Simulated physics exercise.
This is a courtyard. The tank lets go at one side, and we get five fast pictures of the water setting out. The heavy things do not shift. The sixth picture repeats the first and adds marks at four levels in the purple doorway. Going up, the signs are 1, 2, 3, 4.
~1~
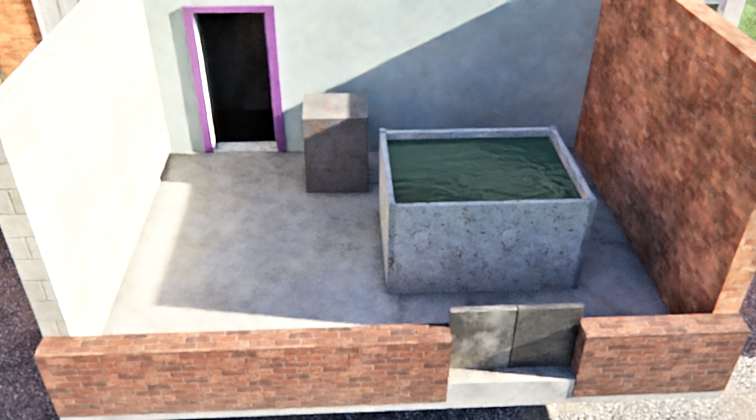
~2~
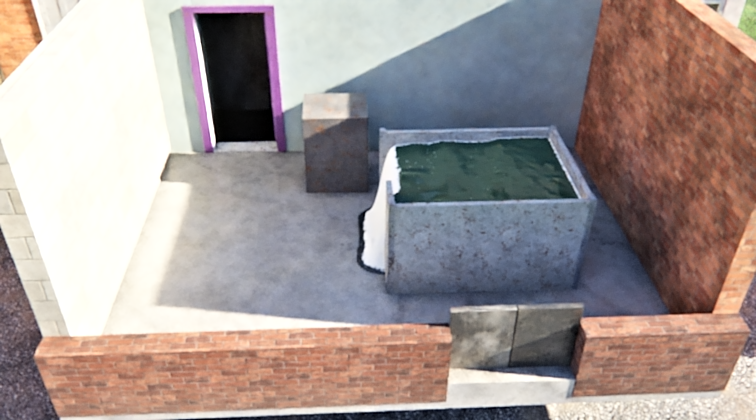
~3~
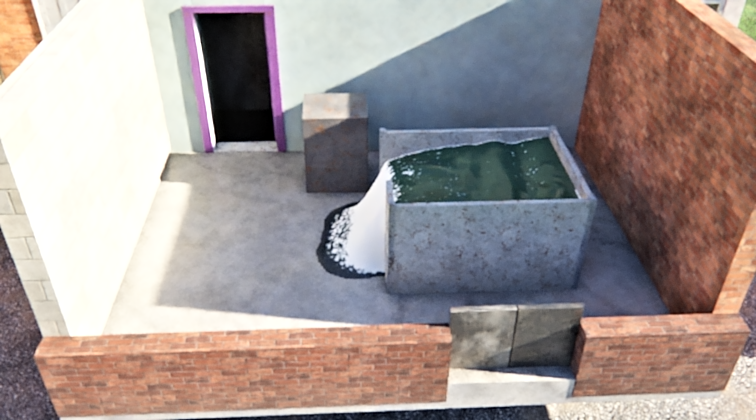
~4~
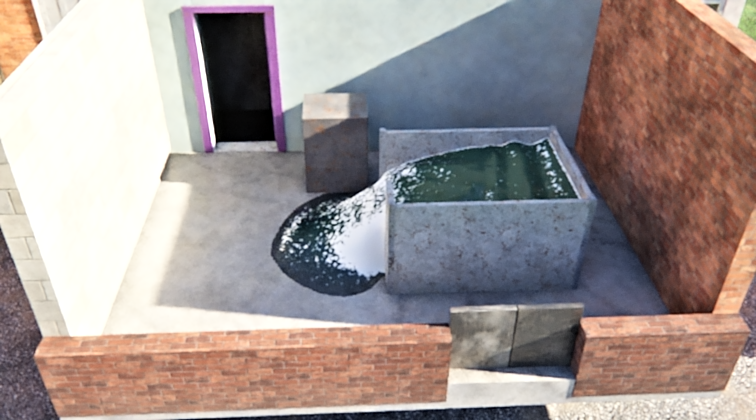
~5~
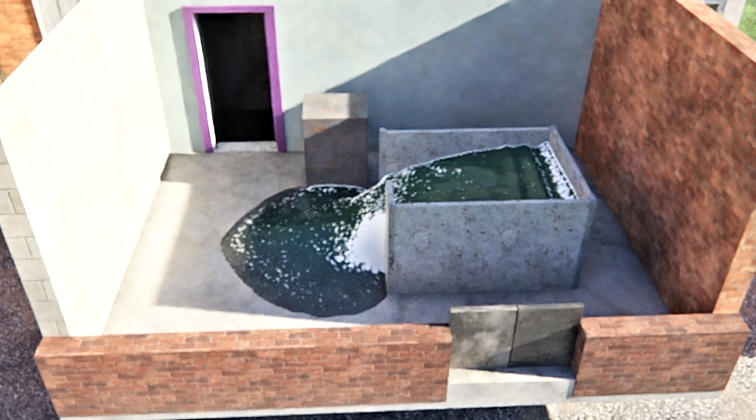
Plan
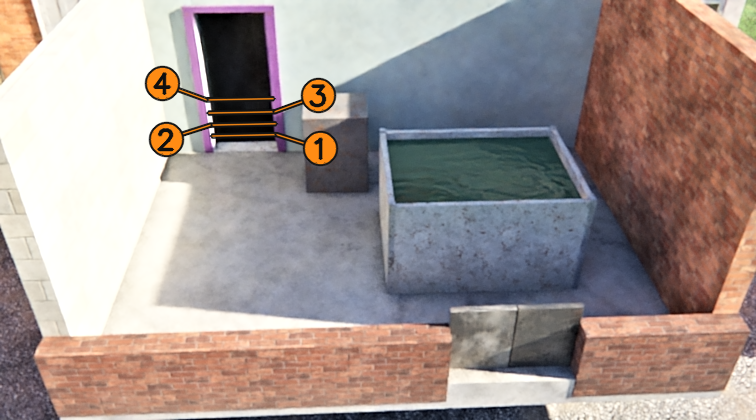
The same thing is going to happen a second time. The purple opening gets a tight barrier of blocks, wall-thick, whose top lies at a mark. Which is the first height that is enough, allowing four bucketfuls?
Height 1 just does it.
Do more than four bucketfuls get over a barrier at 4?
No, that is safe.
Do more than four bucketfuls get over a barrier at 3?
No, not at all.
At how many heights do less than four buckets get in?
All four.
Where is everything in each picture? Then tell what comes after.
In the first picture, water in the tank at rest, its middle at (479, 170); foot of the purple doorway at (246, 151); shut gate at (515, 316).
In the second picture, front seen at (371, 267), 2 % of the ground wet.
In the third picture, front seen at (334, 268), 4 % of the ground wet.
In the fourth picture, front seen at (281, 255), 9 % of the ground wet.
In the fifth picture, front seen at (229, 250), 16 % of the ground wet.
On the marked copy, 1 at (244, 135); 2 at (243, 124); 3 at (241, 112); 4 at (240, 99); from the bottom up 1, 2, 3, 4.
With 1, a bucket or two gets in.
With 2, nothing gets over.
With 3, nothing gets over.
With 4, nothing gets over.
